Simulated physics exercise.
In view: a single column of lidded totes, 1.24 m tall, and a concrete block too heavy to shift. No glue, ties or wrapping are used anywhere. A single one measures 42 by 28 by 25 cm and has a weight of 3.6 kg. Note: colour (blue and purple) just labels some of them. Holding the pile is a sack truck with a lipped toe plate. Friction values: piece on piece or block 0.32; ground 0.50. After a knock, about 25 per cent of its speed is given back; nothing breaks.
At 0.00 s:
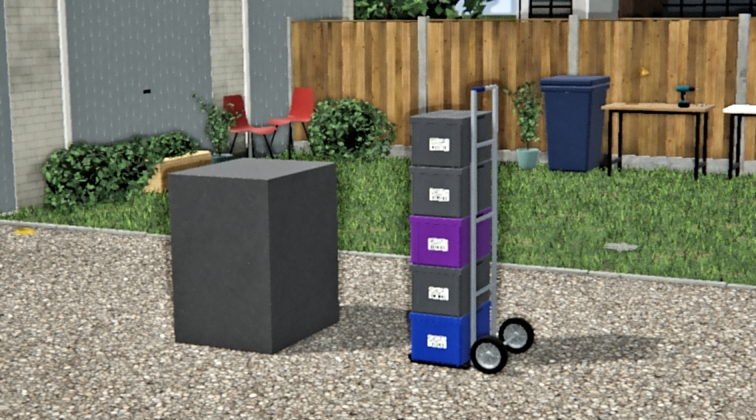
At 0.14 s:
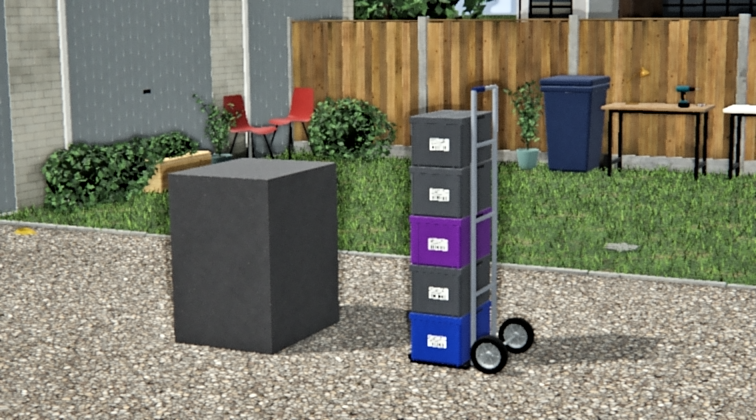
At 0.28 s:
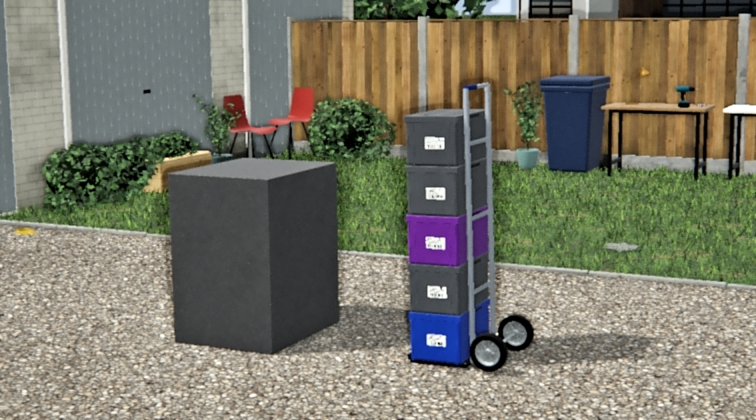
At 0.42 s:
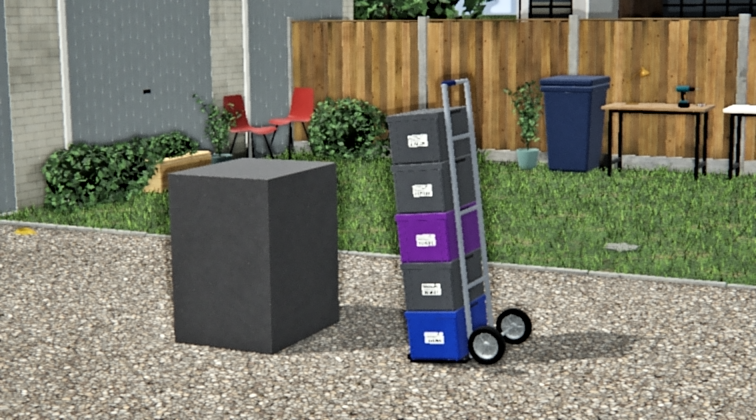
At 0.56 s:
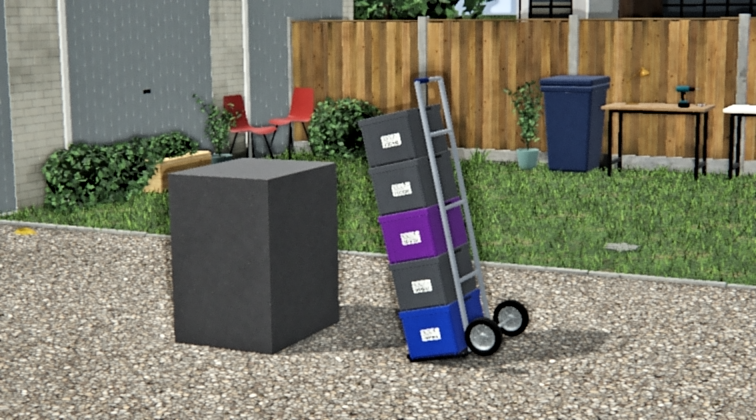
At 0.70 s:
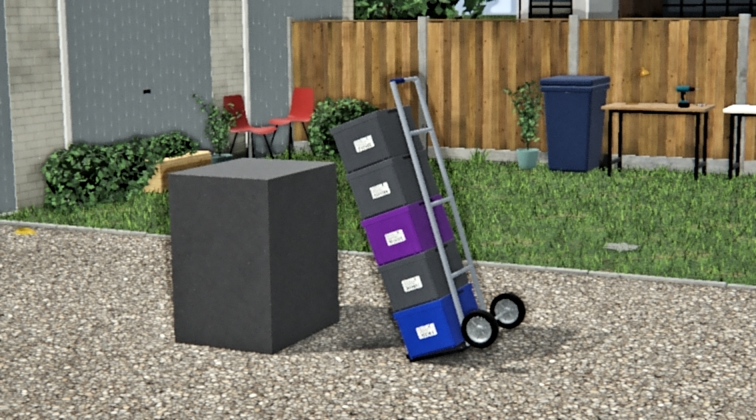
A large dark grey block stands on a gravel yard, seen from the front at a slight height, with grass, red chairs, a wooden fence and a blue bin behind. To its right, a hand truck with black wheels holds five stacked totes, blue at the bottom, purple in the middle and the others grey. The truck and stack start upright, then lean steadily leftward together, while the camera stays still.
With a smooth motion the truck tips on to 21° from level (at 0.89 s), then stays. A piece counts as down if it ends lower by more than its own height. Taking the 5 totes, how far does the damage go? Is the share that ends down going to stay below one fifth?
Yes, it stays below a fifth.
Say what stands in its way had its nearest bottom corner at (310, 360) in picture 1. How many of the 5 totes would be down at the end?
It would be 0.
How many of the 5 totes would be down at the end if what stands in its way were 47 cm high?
The count would be 4.
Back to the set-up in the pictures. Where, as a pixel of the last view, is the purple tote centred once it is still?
In the last picture it sits at roughly (362, 250).
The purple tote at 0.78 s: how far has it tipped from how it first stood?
Roughly 25 degrees.
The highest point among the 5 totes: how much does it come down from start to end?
10 cm.
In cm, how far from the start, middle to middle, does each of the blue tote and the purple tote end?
Blue ends up 10 cm away; purple ends up 50 cm away.
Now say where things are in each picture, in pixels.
In the first picture (we follow the side turned to the camera), truck frame (474, 147) 0° forward; blue tote (435, 340); purple tote (435, 243); no piece has moved.
In the second picture, truck frame (474, 147) 0° forward; purple tote (435, 243).
In the third picture, truck frame (467, 145) 2° forward; purple tote (432, 241); 2 stirred so far.
In the fourth picture, truck frame (450, 140) 6° forward; purple tote (423, 239) tipped 6°; blue tote (432, 336) tipped 6°; 5 stirred so far.
In the fifth picture, truck frame (428, 136) 12° forward; purple tote (407, 237) tipped 13°; blue tote (429, 333) tipped 13°; 5 stirred so far.
In the sixth picture, truck frame (408, 134) 18° forward; purple tote (392, 237) tipped 21°; blue tote (424, 330) tipped 21°; steepest lean 21°, the tote at (376, 190); 5 stirred so far.
Around 0.78 s, none of the 5 totes down, 5 disturbed; purple tote tipped 26°; blue tote tipped 26°.
Around 0.88 s, none of the 5 totes down, 5 disturbed; purple tote tipped 34°; blue tote tipped 34°.
Around 1.00 s, none of the 5 totes down, 5 disturbed; purple tote tipped 42°, 9 cm lower; blue tote tipped 42°.
Finally (1.9 s), none of the 5 totes down, 5 disturbed; purple tote tipped 42°, 11 cm lower; blue tote tipped 42°. That is 0 per cent. Seen by the last camera, middles, purple tote near (362, 250), blue tote near (429, 315).
